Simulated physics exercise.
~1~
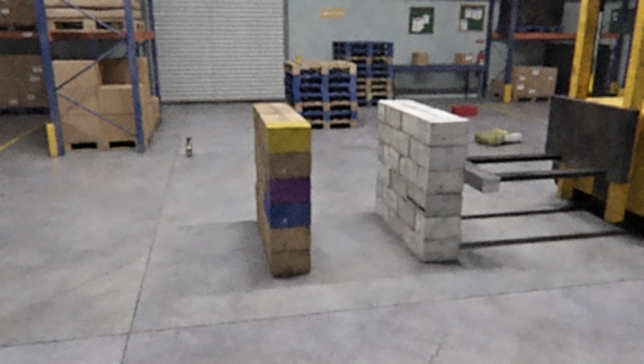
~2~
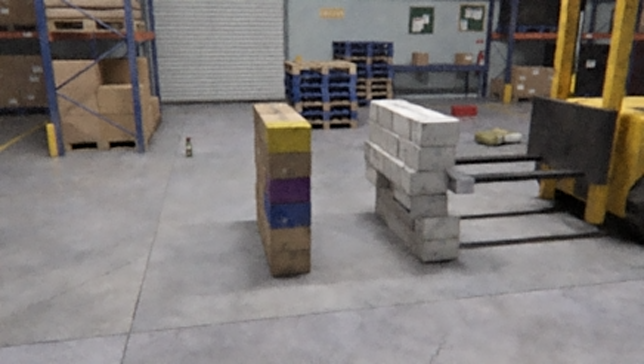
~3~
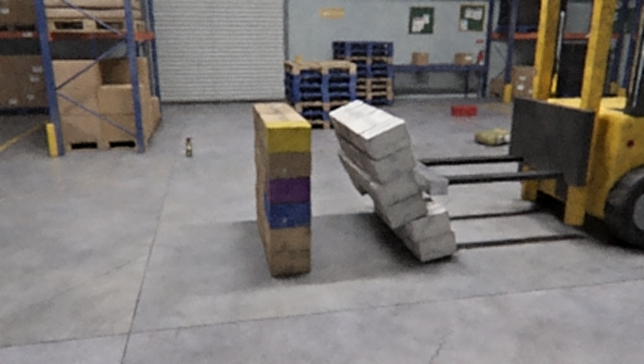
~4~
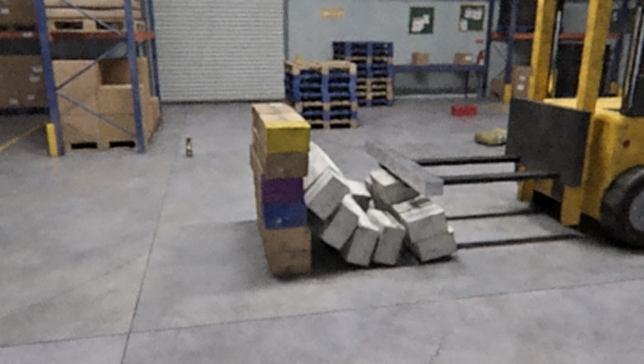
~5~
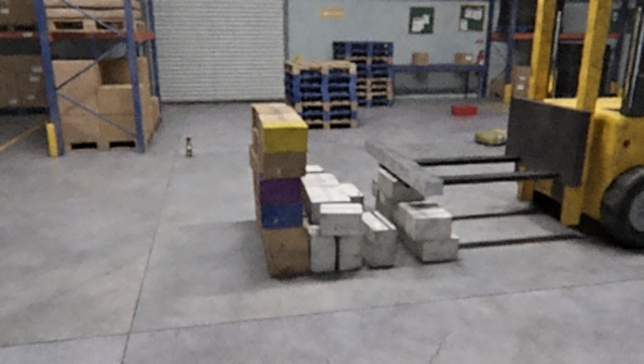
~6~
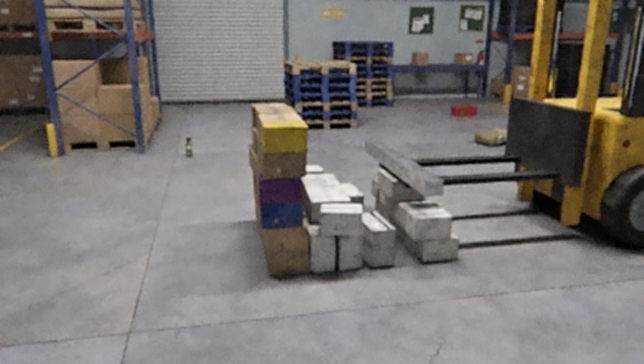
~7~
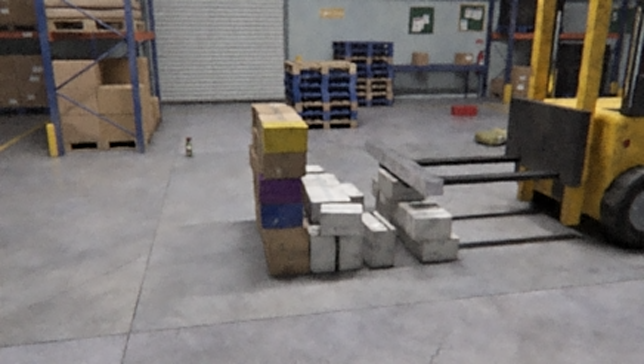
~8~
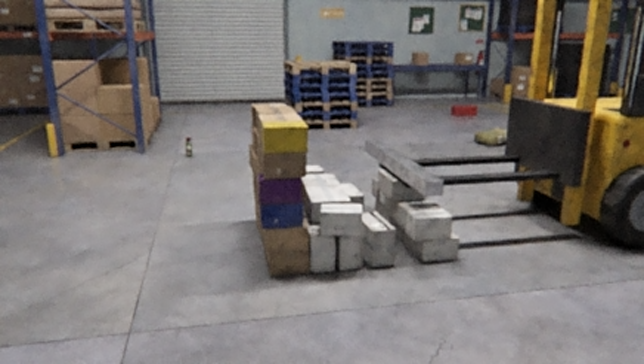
Yellow lift truck pushing a steel beam left into a pale parcel wall, which collapses against a brown wall left standing.
